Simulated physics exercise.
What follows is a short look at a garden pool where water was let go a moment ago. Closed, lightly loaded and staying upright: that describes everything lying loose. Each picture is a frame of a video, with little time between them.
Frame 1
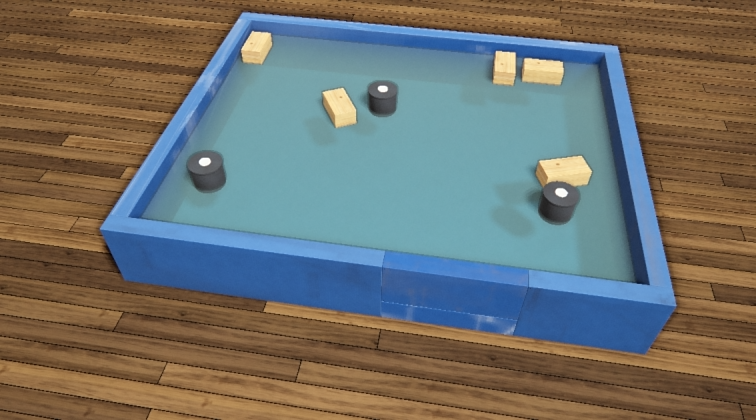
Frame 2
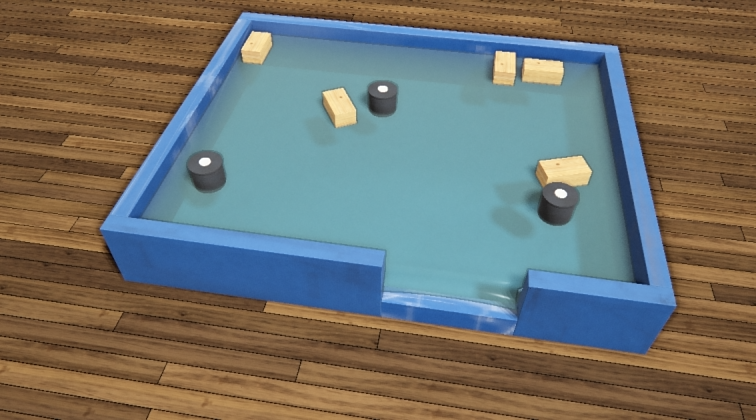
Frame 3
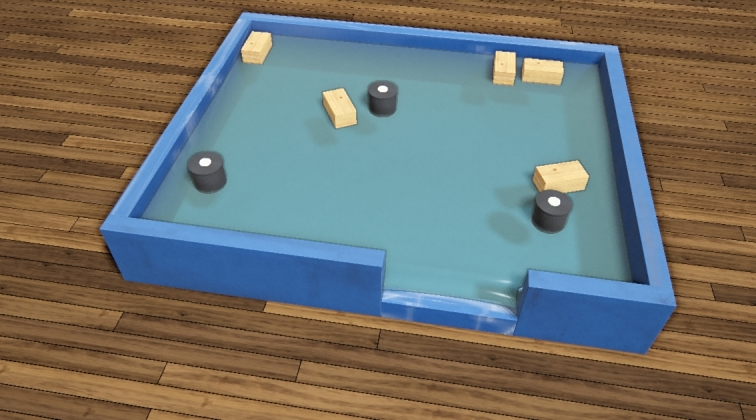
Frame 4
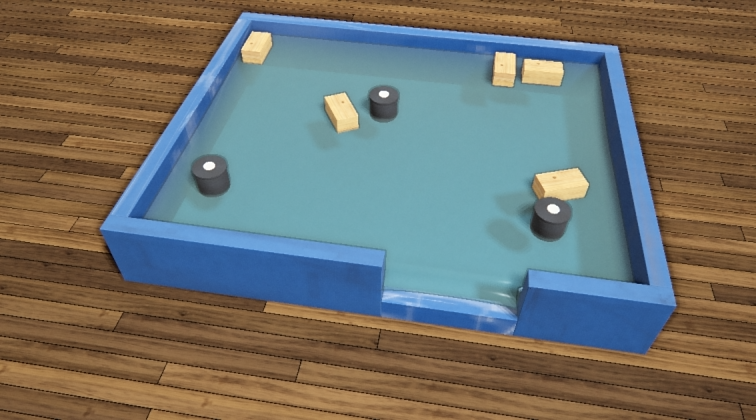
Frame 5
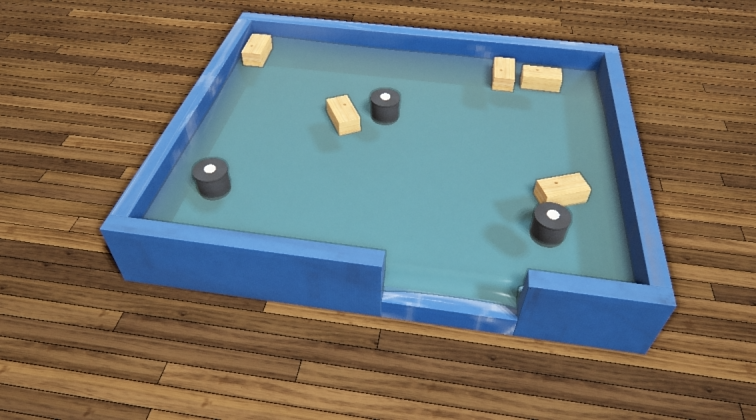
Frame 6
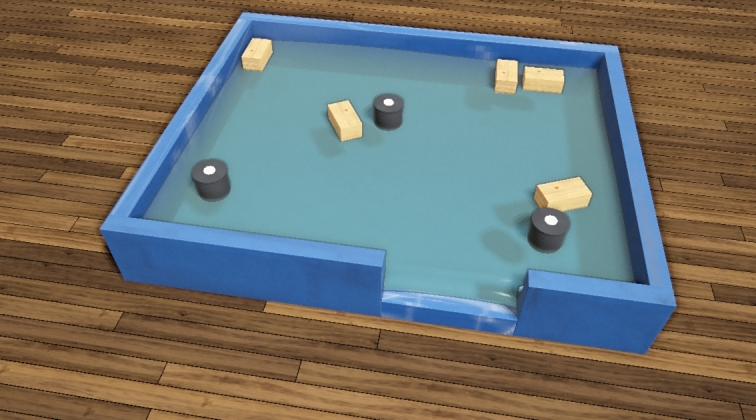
At the start, five pale wooden blocks and three dark round tubs float in a blue-walled pool on a wooden floor. A section of the front wall disappears, leaving a gap with water at it. The floating pieces then shift slightly, mostly toward the front, staying close to where they began.
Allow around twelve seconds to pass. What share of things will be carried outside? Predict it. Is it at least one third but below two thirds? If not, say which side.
The amount is smaller than a third.
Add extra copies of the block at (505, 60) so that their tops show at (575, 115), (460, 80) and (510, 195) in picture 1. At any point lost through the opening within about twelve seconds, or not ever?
Outcomes in turn are not expelled, not expelled, expelled.
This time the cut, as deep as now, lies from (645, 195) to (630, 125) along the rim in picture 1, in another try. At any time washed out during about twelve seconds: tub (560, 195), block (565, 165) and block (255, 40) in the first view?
In sequence: Escapes, escapes, remains.
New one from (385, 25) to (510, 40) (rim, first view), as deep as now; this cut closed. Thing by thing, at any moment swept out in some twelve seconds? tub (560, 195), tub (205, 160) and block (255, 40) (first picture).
Per object, as asked: Not flushed / not flushed / not flushed.
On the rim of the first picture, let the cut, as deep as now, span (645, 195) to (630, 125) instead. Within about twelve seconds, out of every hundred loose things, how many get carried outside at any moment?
About 20 per cent.
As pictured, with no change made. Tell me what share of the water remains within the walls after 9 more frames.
80 %.
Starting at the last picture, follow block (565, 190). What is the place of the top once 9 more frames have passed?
My estimate: Close to (545, 229).
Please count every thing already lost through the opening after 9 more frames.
The answer here is 1.
A moment on, 0 of 8 are out; 8 afloat.
Next, 1 of 8 are out; 7 afloat.
Later, 1 of 8 are out; 7 afloat.
In the end, 2 of 8 are out; 6 afloat.
